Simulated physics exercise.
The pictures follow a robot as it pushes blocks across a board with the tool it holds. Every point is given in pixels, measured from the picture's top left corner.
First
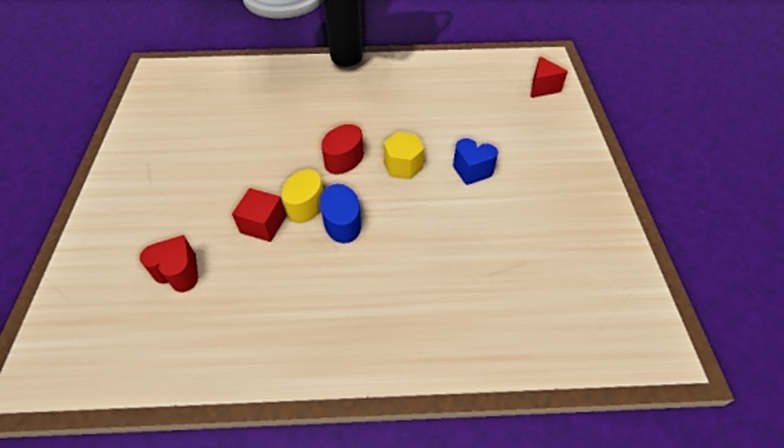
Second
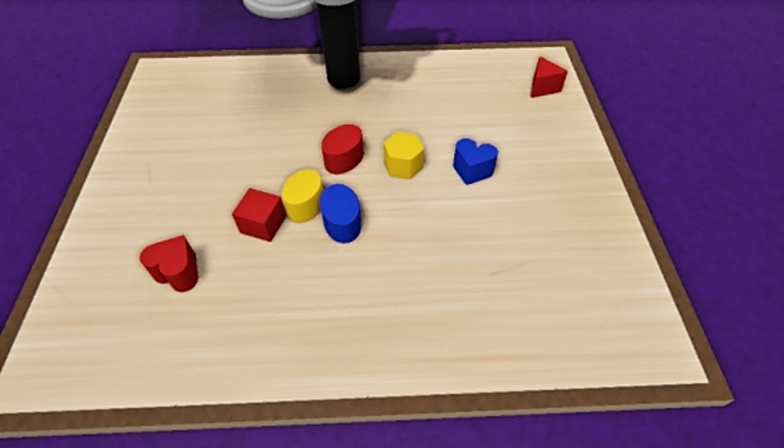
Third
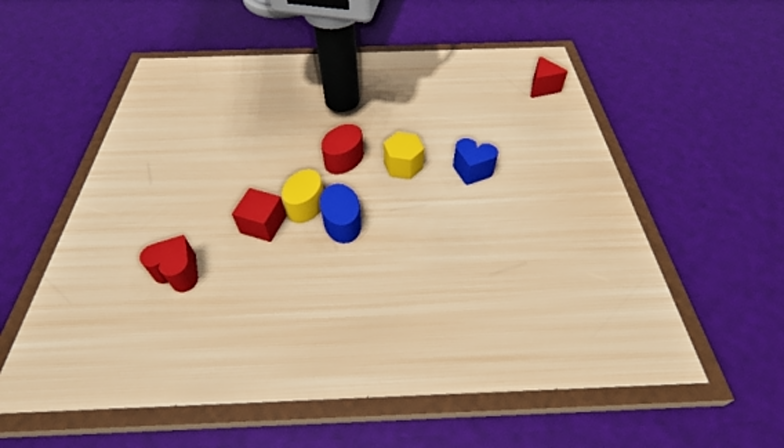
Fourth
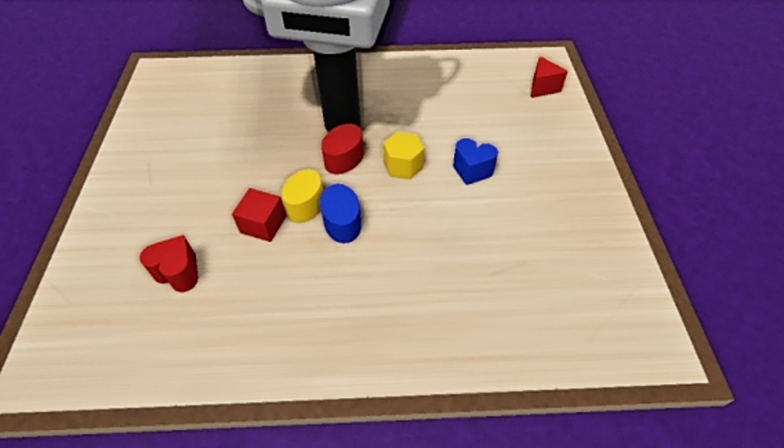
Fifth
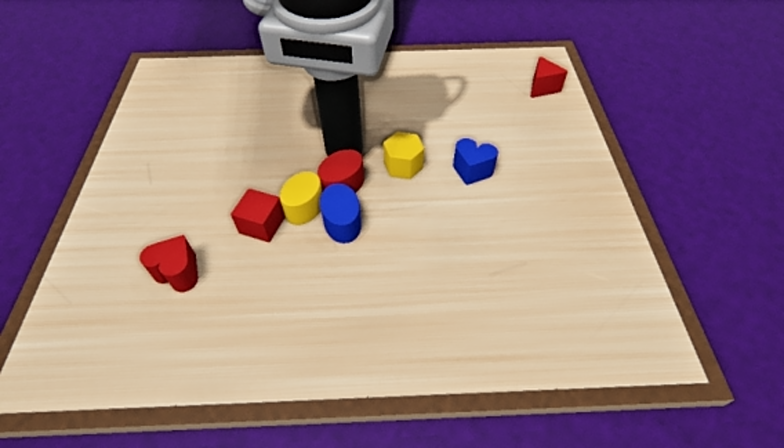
Black-tipped robot arm moving down the board from the top edge, pushing a red oval block towards yellow and blue ones.
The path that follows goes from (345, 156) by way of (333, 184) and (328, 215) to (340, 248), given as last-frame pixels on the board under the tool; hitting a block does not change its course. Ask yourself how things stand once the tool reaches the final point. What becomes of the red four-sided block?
Displaced, by a centimetre or more.
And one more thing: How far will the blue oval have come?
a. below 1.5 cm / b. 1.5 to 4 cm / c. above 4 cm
Letter c.
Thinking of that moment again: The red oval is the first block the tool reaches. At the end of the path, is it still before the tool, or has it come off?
Pushed ahead.
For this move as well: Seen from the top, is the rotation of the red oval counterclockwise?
Final answer: No.
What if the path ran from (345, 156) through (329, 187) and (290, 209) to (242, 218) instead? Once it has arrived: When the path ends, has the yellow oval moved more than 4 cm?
That would be a yes.
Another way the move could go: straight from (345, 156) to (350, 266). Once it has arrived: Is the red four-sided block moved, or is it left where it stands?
Put simply, it goes somewhere else.
The first path, step by step. One third of the way, tool at (332, 177); red four-sided block at (239, 210); yellow oval at (285, 208), turned 45° clockwise; blue oval at (343, 234), turned 20° anticlockwise; red oval at (334, 196).
Two thirds of the way, tool at (327, 211); red four-sided block at (239, 209); yellow oval at (282, 214), turned 65° clockwise; blue oval at (348, 263), turned 70° anticlockwise; red oval at (325, 232).
At the end, tool at (339, 242); red four-sided block at (239, 209); yellow oval at (281, 217), turned 75° clockwise; blue oval at (353, 296), turned 135° anticlockwise; red oval at (320, 265), turned 60° clockwise.
